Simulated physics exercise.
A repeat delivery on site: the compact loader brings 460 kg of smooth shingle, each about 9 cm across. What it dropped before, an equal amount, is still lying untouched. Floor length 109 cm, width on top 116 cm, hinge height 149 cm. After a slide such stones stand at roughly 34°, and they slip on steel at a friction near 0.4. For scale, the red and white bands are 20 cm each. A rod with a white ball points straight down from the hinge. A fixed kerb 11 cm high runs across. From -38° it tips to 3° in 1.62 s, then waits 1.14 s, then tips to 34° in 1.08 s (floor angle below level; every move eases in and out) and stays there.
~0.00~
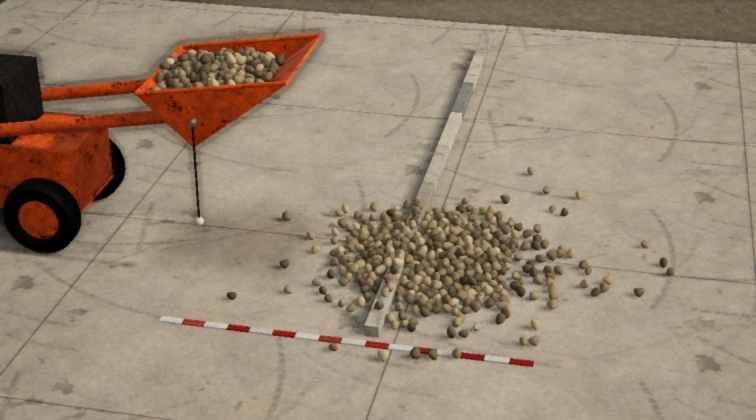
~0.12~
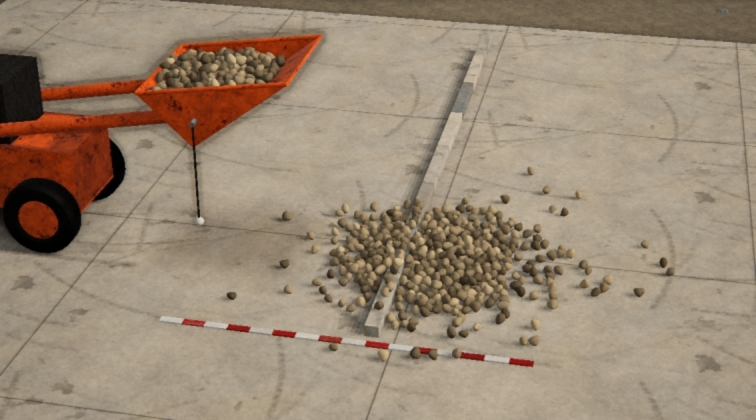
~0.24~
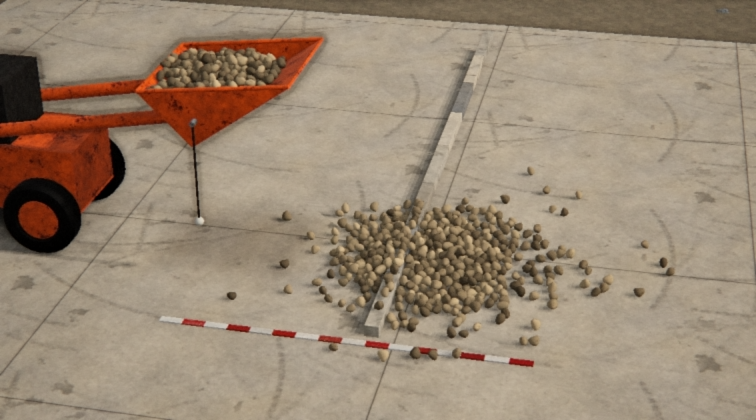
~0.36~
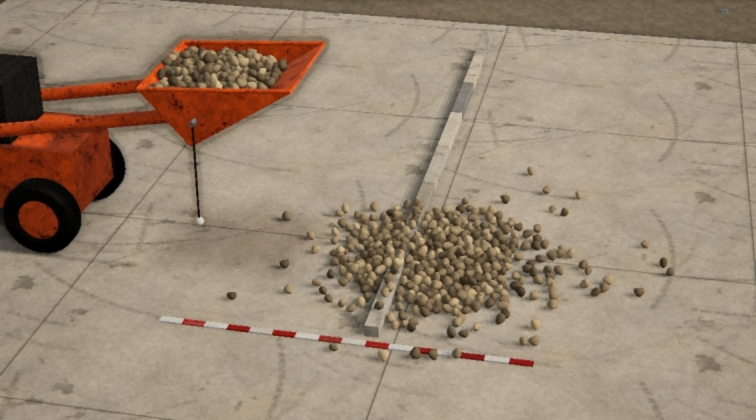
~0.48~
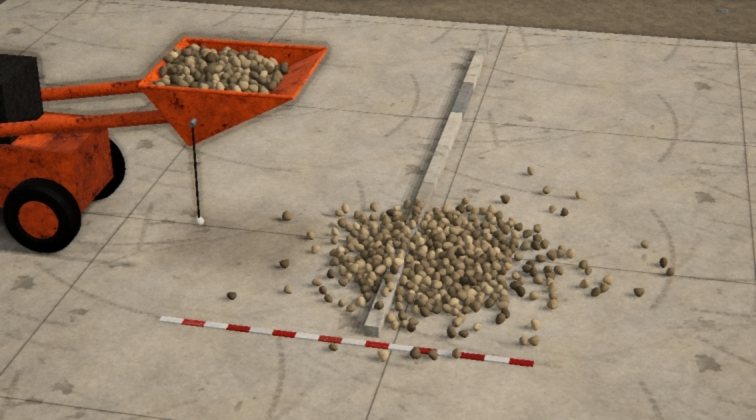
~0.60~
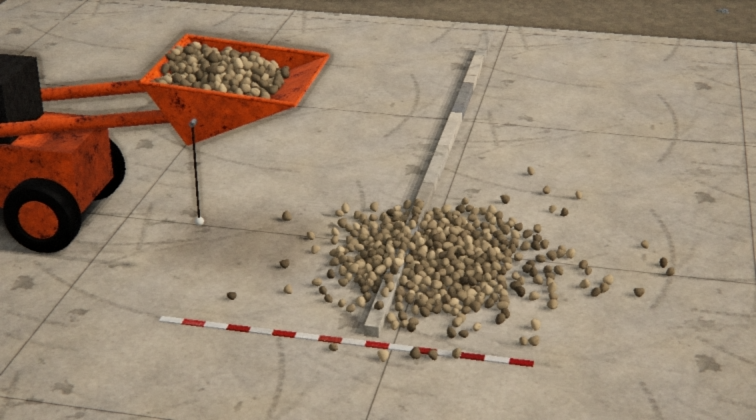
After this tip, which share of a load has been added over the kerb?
Some 3 per cent is added.
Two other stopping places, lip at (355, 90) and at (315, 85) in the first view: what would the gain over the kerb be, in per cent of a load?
Near 55 per cent from the first place, 15 from the second.
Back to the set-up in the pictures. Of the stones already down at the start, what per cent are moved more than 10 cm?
Roughly 5 per cent of them.
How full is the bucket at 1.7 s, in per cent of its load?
It holds some 100 per cent.
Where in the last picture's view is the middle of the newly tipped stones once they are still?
Around (347, 242).
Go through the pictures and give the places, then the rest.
Lip at (286, 83), floor tilted -38°, highest stones at (223, 61). The earlier load is highest near (424, 242), 18 cm above ground level, 30 % on this side of the kerb, 71 % over the kerb, in the first frame.
The bucket is at -37°, its lip at (287, 84); the top of the load is at (223, 61); the stones move at 0.0 m/s on average, in the second frame.
Lip at (289, 87), floor tilted -36°, highest stones at (223, 60); the stones move at 0.1 m/s on average, in the third frame.
Lip at (291, 92), floor tilted -33°, highest stones at (209, 61); the stones move at 0.1 m/s on average, in the fourth frame.
The bucket is at -29°, its lip at (293, 98); the top of the load is at (197, 57); the stones move at 0.1 m/s on average, in the fifth frame.
The bucket is at -25°, its lip at (295, 105); the top of the load is at (191, 56); the stones move at 0.1 m/s on average, in the sixth frame.
After 1.2 s the floor is at -3°; in per cent of one load, 100 in the bucket, 30 on this side of the kerb, 71 over the kerb; the foremost stones are at (649, 286).
After 1.7 s the floor is at 3°; in per cent of one load, 100 in the bucket, 30 on this side of the kerb, 71 over the kerb; the foremost stones are at (649, 286).
After 4.3 s the floor is at 34°; in per cent of one load, 12 in the bucket, 118 on this side of the kerb, 71 over the kerb; the foremost stones are at (649, 286).
After 7.1 s the floor is at 34°; in per cent of one load, 0 in the bucket, 126 on this side of the kerb, 74 over the kerb; the foremost stones are at (649, 286). Net gain over the kerb, 3.
